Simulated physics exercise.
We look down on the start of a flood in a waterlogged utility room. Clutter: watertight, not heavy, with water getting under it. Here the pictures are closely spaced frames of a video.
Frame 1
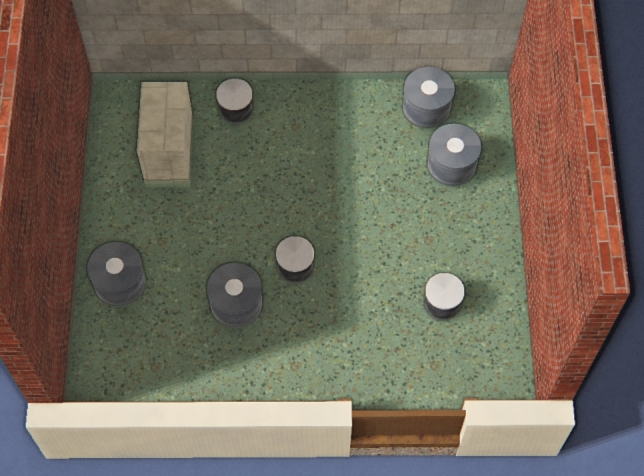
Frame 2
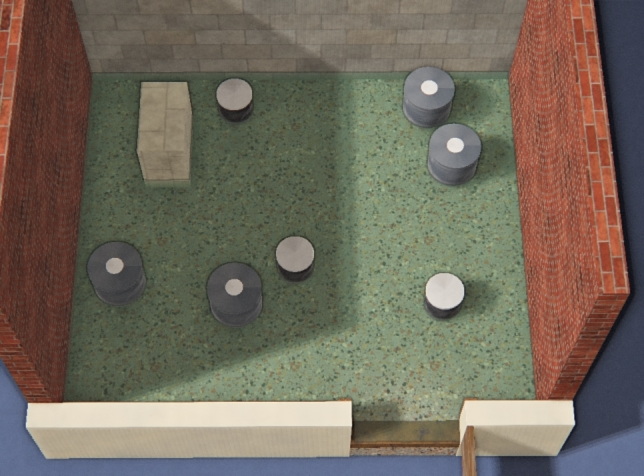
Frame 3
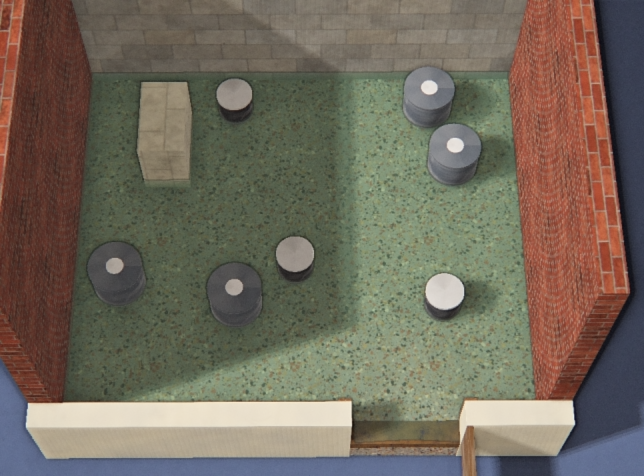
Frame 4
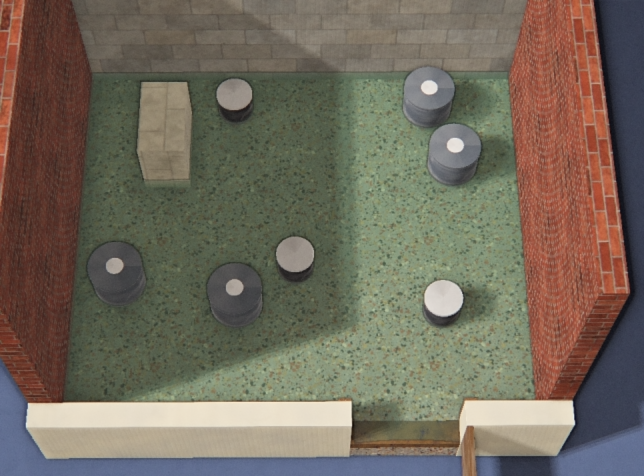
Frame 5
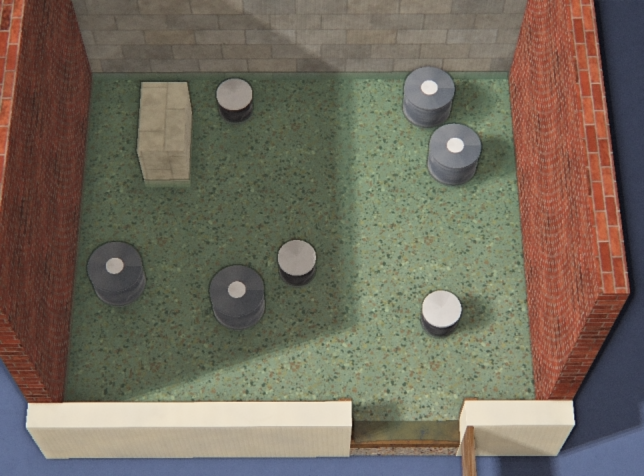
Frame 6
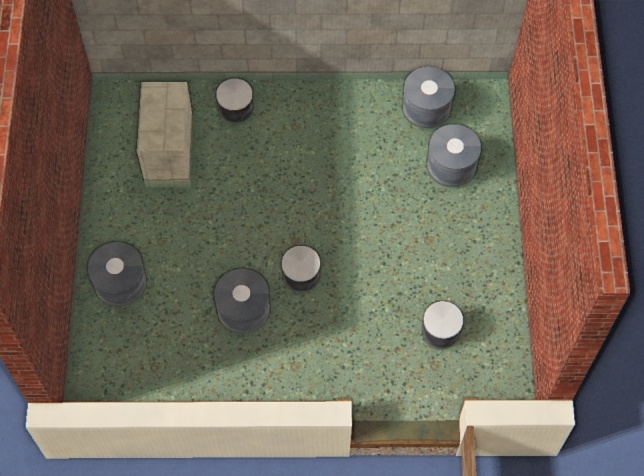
A brown door at the gap in the cream front wall swings outward early on, in a room with brick side walls and a speckled green floor, seen steadily from high above. Four dark grey round containers, three smaller pale-topped ones and a beige block stand about. The small one at right slides slightly toward the front, then the neighbouring pair left of centre shifts slightly forward and right.
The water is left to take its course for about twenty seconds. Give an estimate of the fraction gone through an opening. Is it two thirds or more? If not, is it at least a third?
The outcome is mid-range, one to two thirds.
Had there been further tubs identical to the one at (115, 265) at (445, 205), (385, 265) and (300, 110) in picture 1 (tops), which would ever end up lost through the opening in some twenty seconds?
Well, taking each in turn, that's lost to the flow, lost to the flow and finally never removed.
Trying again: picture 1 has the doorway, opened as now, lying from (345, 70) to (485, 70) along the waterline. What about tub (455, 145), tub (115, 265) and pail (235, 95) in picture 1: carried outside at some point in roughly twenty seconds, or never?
Object by object: Drifts out, never exits, drifts out.
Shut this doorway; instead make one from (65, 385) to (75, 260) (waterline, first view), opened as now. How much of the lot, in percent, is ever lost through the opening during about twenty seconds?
Some 40 per cent.
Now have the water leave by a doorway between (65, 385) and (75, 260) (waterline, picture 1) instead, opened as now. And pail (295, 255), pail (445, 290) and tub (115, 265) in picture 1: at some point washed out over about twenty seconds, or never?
One after the other: Yes, stays, gone.
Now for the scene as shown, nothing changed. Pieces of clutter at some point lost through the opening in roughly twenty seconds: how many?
Count: 3.
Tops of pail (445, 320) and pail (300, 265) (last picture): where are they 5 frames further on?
Near (446, 391) and (333, 293).
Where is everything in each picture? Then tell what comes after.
The first frame shows a pail at (445, 291), afloat; a pail at (295, 253) floats; 0 of 7 have shifted.
The second frame shows a pail at (445, 291), afloat; a pail at (295, 253) floats; 0 of 7 have shifted.
The third frame shows a pail at (445, 291), afloat; a pail at (295, 253) floats; 0 of 7 have shifted.
The fourth frame shows a pail at (444, 298) floats, close to its start; a pail at (295, 254) floats; 1 of 7 have shifted.
The fifth frame shows a pail at (442, 308), afloat, close to its start; a pail at (297, 257) floats, close to its start; 1 of 7 have shifted.
The sixth frame shows a pail at (444, 319) floats, close to its start; a pail at (301, 263), afloat, close to its start; 3 of 7 have shifted.
A moment on, 0 of 7 are out; 7 afloat.
Next, 2 of 7 are out; 5 afloat.
Later, 3 of 7 are out; 4 afloat.
In the end, 3 of 7 are out; 4 afloat.
